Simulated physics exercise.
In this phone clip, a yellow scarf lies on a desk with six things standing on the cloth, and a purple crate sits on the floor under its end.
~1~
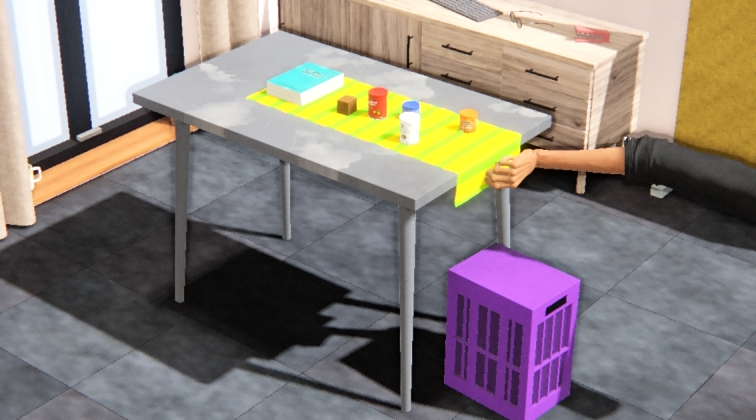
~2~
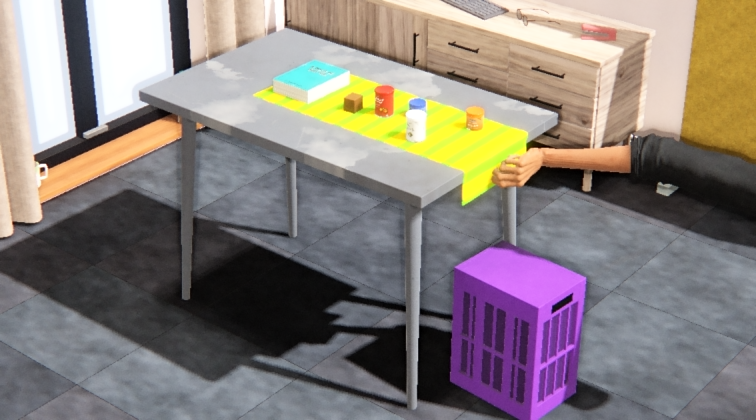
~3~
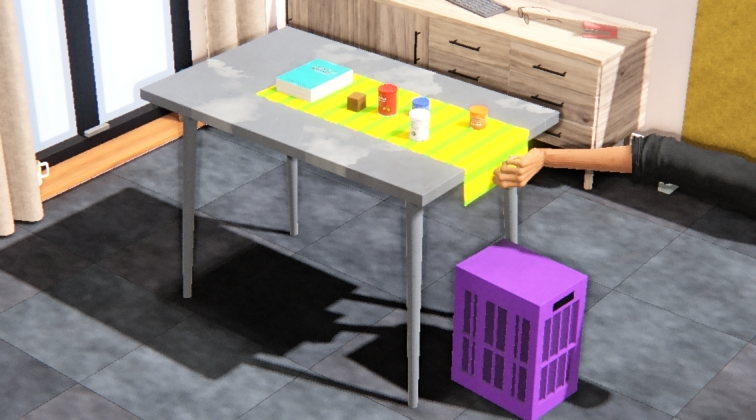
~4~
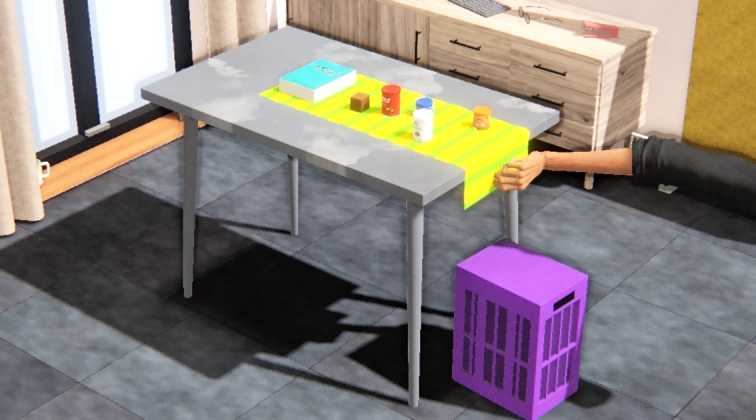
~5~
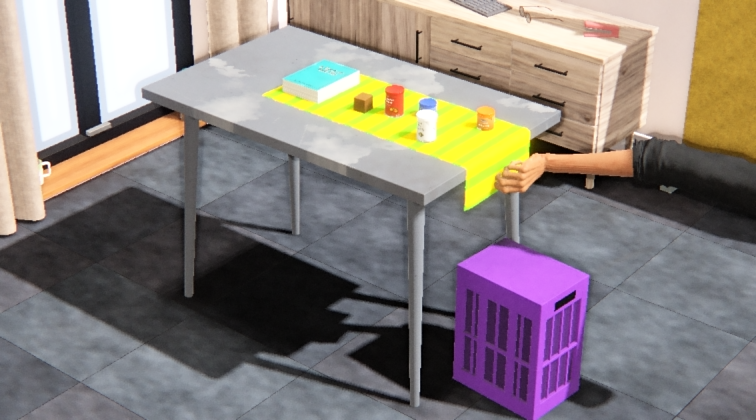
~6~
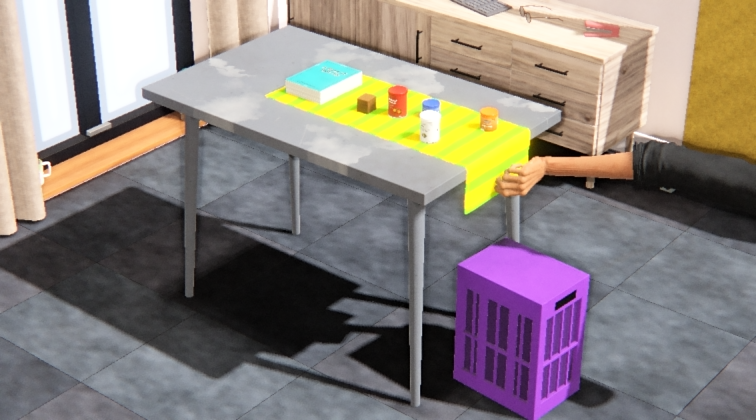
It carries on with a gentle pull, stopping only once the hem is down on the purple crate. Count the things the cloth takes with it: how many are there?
It drops two things over the edge.
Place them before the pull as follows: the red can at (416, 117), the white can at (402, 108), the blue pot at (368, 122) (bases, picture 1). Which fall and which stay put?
The red can stays put; the white can stays put; the blue pot stays put.
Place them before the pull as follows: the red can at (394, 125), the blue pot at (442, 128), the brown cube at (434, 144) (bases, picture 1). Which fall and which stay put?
Of these three, the red can rides it out, the blue pot takes a tumble, the brown cube takes a tumble.
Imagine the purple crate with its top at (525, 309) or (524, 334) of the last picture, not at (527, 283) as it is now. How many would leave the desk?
That would make 3 and 4.
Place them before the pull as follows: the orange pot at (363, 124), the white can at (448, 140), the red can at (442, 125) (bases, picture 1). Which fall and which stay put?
First the orange pot: It is still up there. Next the white can: It ends off the top. Last the red can: It ends off the top.
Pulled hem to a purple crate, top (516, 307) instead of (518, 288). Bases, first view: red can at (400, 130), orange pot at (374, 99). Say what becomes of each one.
The red can is lost, the orange pot stays put.
Soon after, hem near (497, 235); orange pot gone.
After that, hem on the crate; orange pot and white can gone.
In the end, hem on the crate; orange pot and white can gone. It carries off two.
